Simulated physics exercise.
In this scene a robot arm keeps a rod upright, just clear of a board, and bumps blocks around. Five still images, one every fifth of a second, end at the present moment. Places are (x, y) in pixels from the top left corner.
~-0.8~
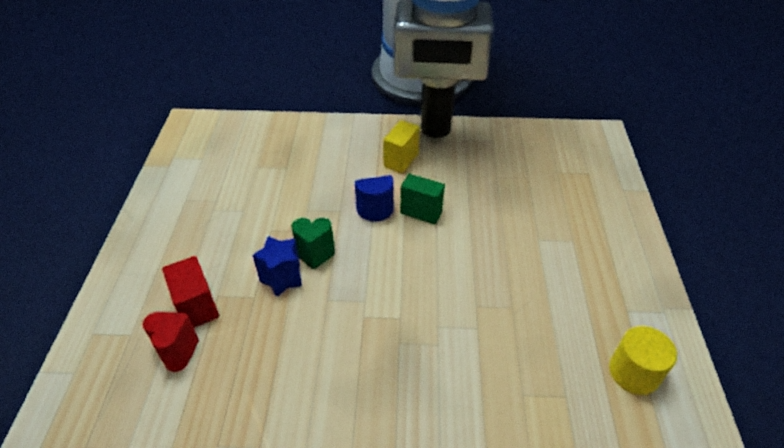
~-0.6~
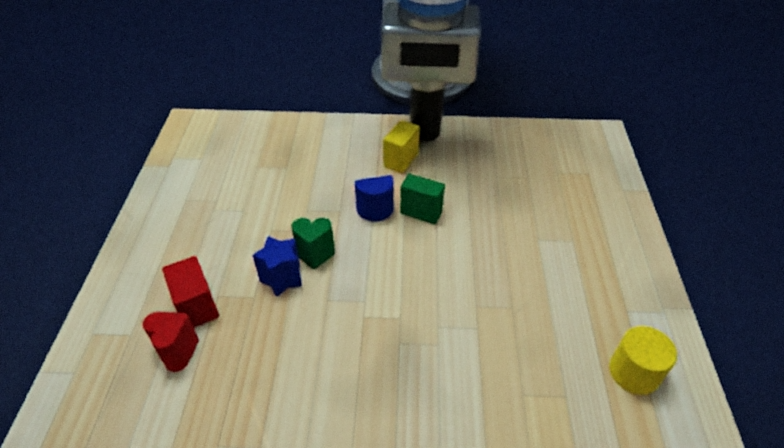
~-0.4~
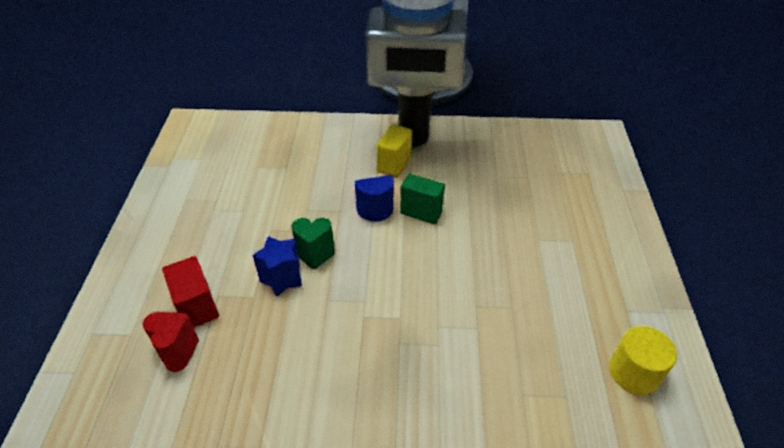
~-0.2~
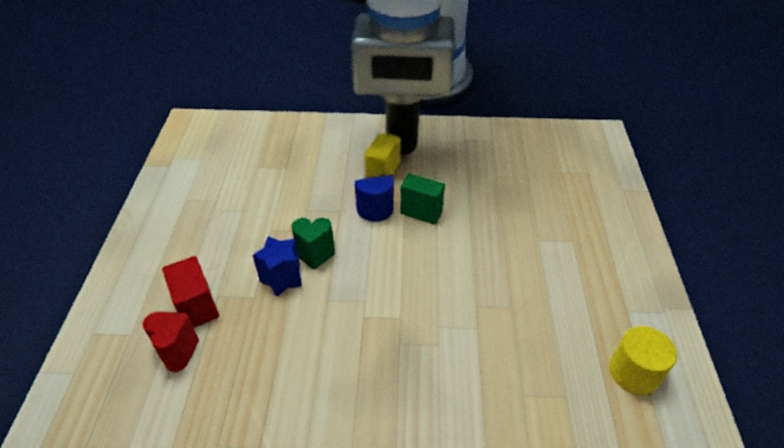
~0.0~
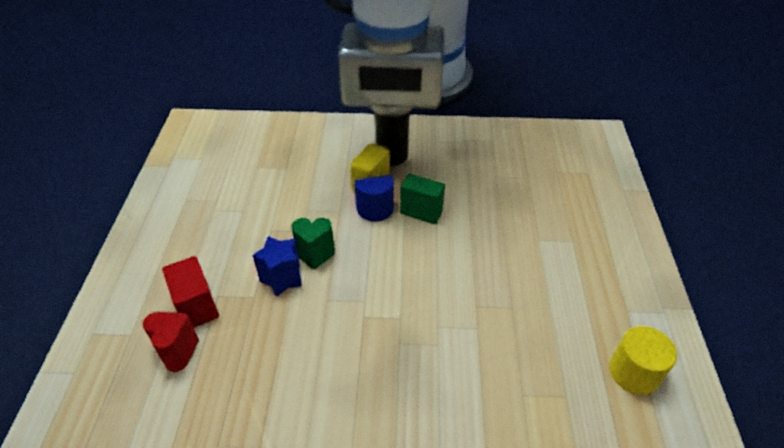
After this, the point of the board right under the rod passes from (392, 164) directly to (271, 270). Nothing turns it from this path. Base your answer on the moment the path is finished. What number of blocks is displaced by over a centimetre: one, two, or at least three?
I'd say three or more blocks get shifted by more than about 1 cm.
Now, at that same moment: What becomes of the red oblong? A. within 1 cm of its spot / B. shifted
A (within 1 cm of its spot)
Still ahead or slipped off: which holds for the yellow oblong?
Ahead.
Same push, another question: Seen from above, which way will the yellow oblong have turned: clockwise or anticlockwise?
The sense of turning is clockwise.
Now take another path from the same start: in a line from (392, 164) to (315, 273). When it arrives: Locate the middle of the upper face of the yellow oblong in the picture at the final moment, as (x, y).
Near (297, 203).
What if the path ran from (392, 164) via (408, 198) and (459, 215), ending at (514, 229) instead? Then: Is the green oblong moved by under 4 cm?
Answer: No.
What follows on the original path. One third of the way, rod (356, 187); yellow oblong (327, 188).
Two thirds of the way, rod (315, 222); green heart block (309, 230), turned 25° anticlockwise; yellow oblong (276, 221), turned 25° clockwise; blue half-round block (374, 187), turned 25° anticlockwise.
At the end, rod (269, 262); red oblong still; blue star (266, 278); green heart block (309, 242), turned 55° anticlockwise; yellow oblong (219, 250), turned 60° clockwise; blue half-round block (374, 187), turned 25° anticlockwise.
